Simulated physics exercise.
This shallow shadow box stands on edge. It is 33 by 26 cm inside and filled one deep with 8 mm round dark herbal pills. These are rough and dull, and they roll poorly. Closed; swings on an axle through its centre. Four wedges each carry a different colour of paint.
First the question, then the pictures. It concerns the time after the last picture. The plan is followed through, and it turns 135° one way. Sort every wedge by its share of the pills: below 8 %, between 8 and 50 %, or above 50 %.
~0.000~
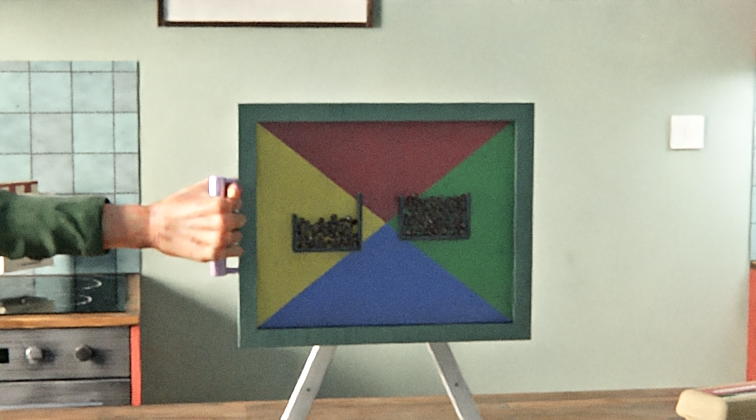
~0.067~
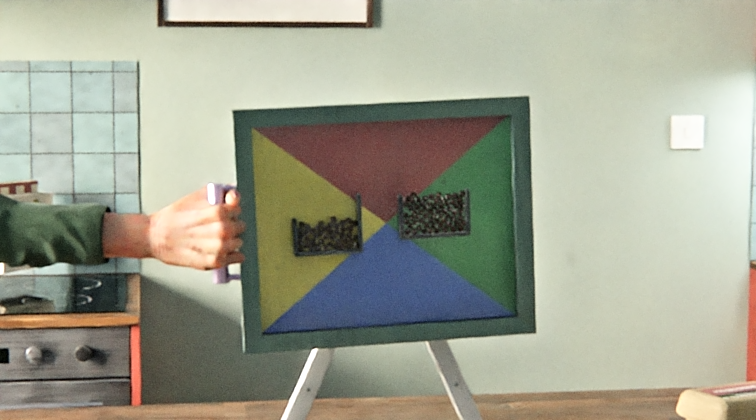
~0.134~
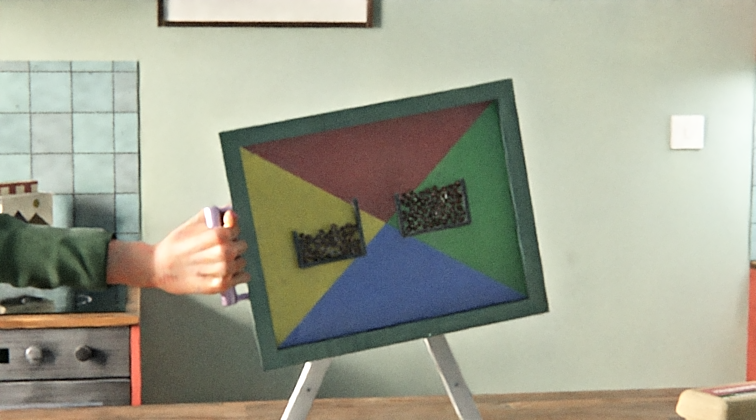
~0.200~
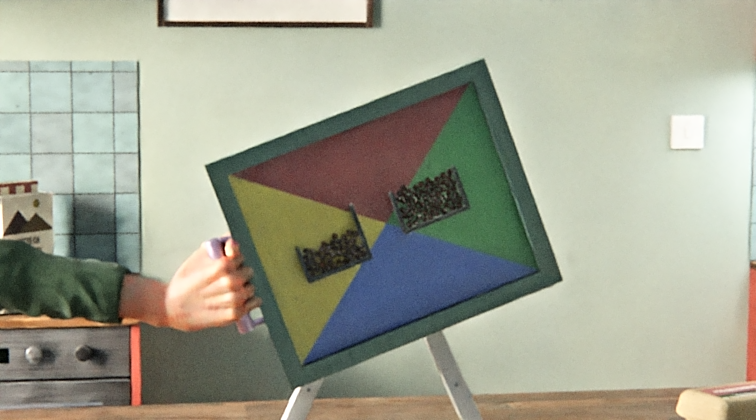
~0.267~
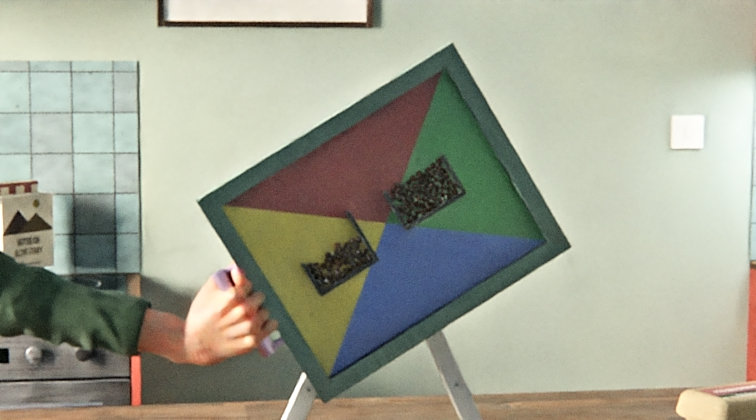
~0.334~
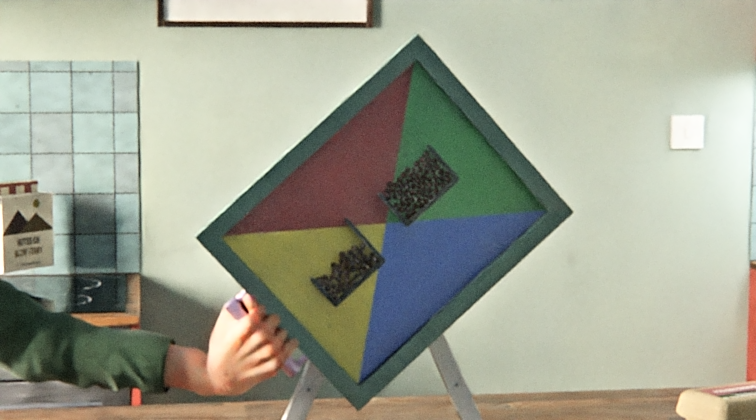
Red: Above 50 %; blue: Below 8 %; green: Below 8 %; yellow: 8 to 50 %.
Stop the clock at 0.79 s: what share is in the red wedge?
Share: Near 30 %.
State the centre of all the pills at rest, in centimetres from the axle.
Some 1 cm right and 15 cm below.
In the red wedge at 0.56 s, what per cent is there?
Around 10 percent of the load.
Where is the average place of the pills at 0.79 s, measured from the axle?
Some 2 cm left and 6 cm below.
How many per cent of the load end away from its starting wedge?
I'd guess roughly 60 percent, give or take.
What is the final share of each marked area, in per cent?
In per cent: Red wedge holds 55, blue wedge holds 0, green wedge holds 0, yellow wedge holds 45.
After 0.56 s, it stands 78° anticlockwise; the pills' middle is 1 cm left of and level with the centre; red 10 %, green 50 %, yellow 40 %.
After 0.79 s, it stands 114° anticlockwise; the pills' middle is 2 cm left of and 6 cm below the centre; red 30 %, green 25 %, yellow 45 %.
After 0.99 s, it stands 135° anticlockwise; the pills' middle is in line with and 13 cm below the centre; red 55 %, yellow 45 %.
At rest by 1.6 s, it stands 135° anticlockwise; red 55 %, blue 0 %, green 0 %, yellow 45 %.
